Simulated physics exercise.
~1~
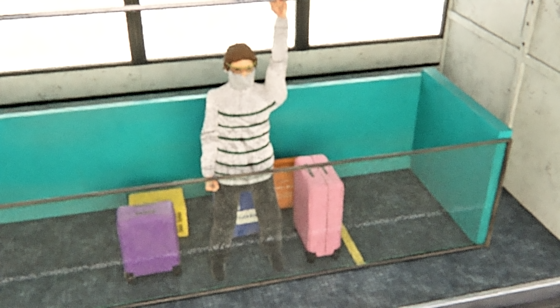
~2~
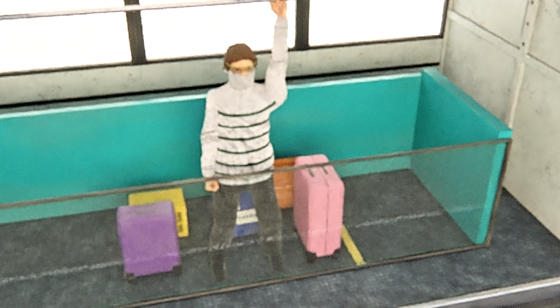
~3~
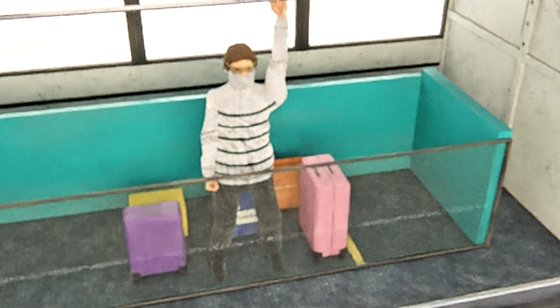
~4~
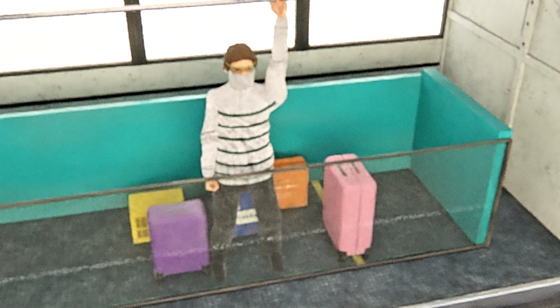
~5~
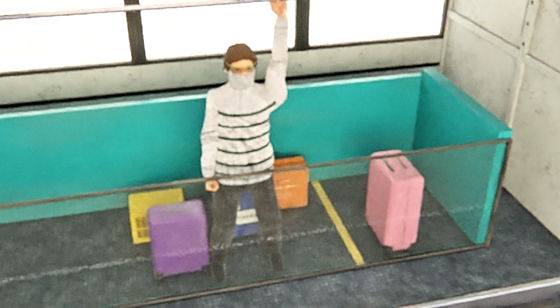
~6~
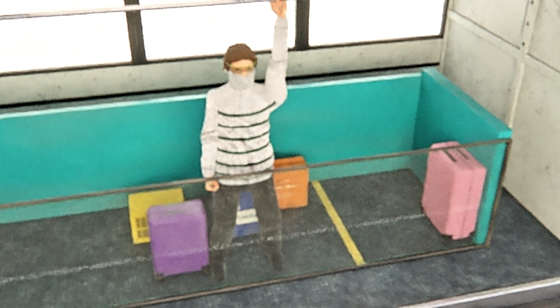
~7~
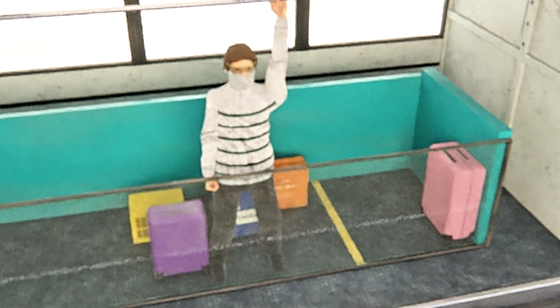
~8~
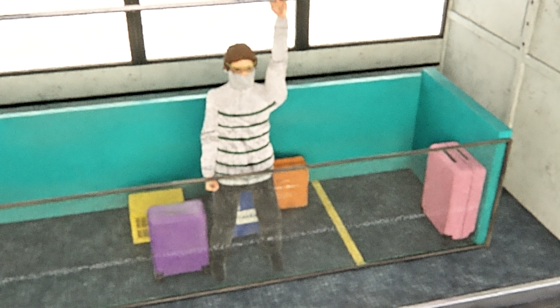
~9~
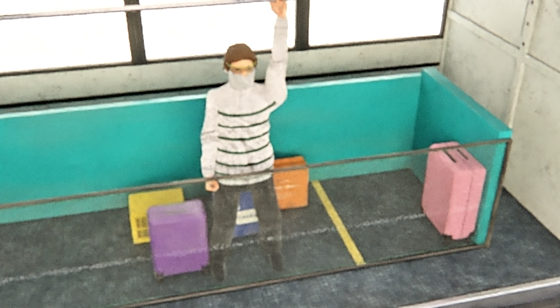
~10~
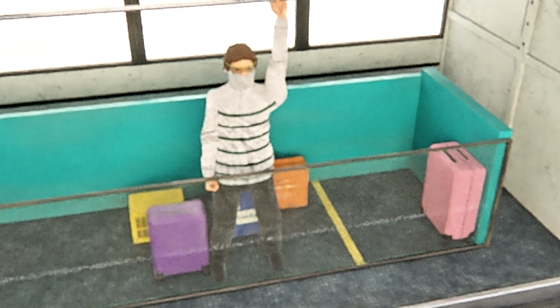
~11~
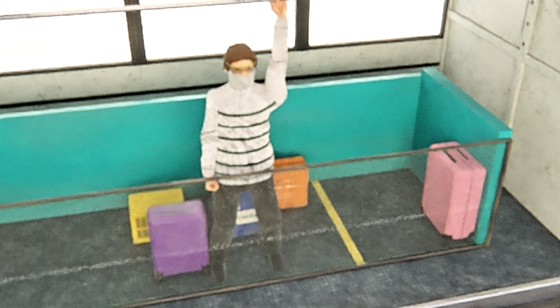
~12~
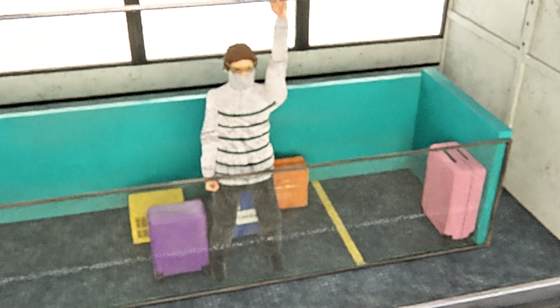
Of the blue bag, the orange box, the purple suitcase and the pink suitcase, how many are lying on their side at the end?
None of them are lying on their side. All four are still upright at the end.
